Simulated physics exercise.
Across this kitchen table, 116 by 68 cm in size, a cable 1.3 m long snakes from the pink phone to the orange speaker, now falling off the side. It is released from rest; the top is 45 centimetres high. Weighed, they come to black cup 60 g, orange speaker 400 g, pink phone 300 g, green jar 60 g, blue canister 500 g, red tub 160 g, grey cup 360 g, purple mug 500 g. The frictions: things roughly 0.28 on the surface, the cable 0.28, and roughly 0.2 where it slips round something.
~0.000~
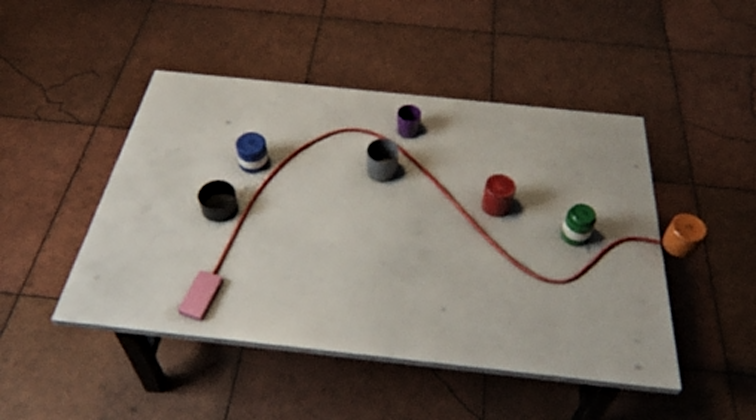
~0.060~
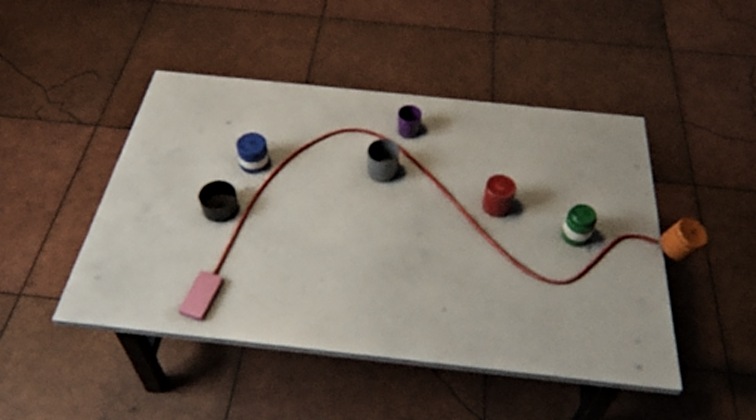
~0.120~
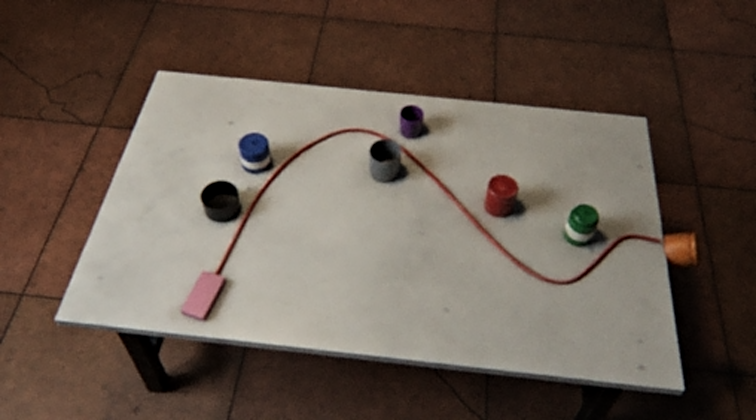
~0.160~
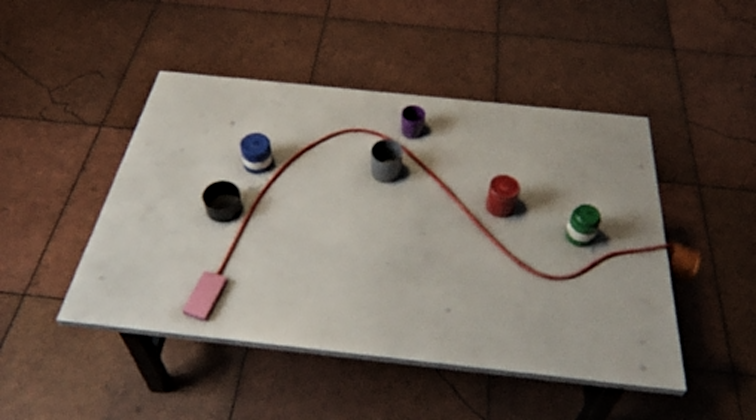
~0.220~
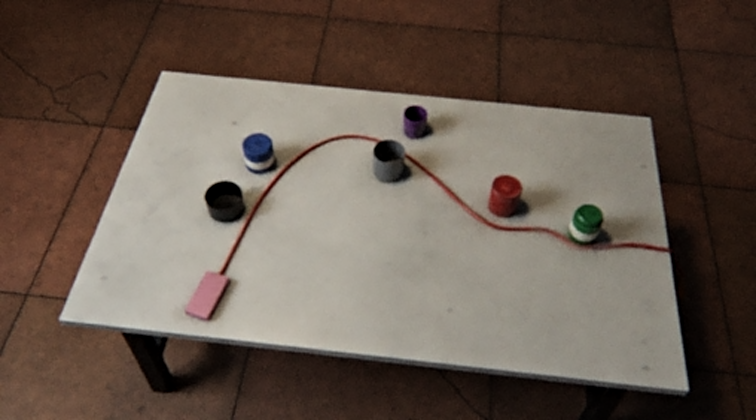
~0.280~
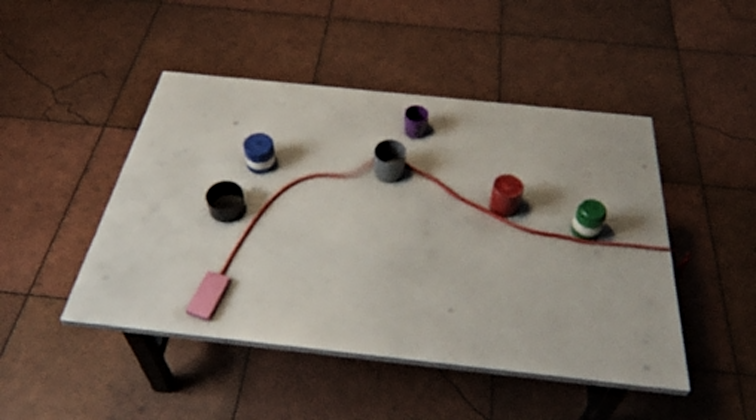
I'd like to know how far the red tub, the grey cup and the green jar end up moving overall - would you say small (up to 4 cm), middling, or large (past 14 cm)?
I would say the red tub moves a middling distance, the grey cup moves a large distance, the green jar moves a middling distance.
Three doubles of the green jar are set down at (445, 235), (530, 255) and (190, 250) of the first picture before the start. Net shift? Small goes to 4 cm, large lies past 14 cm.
In that order we get a slight shift, a big shift and a slight shift.
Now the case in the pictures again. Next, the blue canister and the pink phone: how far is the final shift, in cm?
Net shift - blue canister 0 cm, pink phone 15 cm.
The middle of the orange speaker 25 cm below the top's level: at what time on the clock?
Answer: 0.28 s on the clock.
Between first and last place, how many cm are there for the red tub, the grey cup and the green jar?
Red tub 8 cm, grey cup 20 cm, green jar 10 cm.
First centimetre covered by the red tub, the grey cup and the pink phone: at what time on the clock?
Red tub: 0.36 s; grey cup: 0.34 s; pink phone: 0.36 s.
After 0.5 s, the cable's tail end at (284, 261); grey cup 15 cm off its start, green jar 10 cm off its start, red tub 7 cm off its start.
After 0.7 s, the cable's tail end at (296, 255); grey cup 20 cm off its start, green jar 10 cm off its start, red tub 8 cm off its start.
After 1.0 s, the cable's tail end at (296, 255); grey cup 20 cm off its start at (411, 226), green jar 10 cm off its start at (605, 179), red tub 8 cm off its start at (526, 163).
After 1.2 s, the cable's tail end at (296, 255); grey cup 20 cm off its start, green jar 10 cm off its start, red tub 8 cm off its start.
After 2.4 s, the cable's tail end at (296, 255); grey cup 20 cm off its start at (412, 226), green jar 10 cm off its start at (605, 179), red tub 8 cm off its start at (526, 163), pink phone 14 cm off its start at (270, 253).
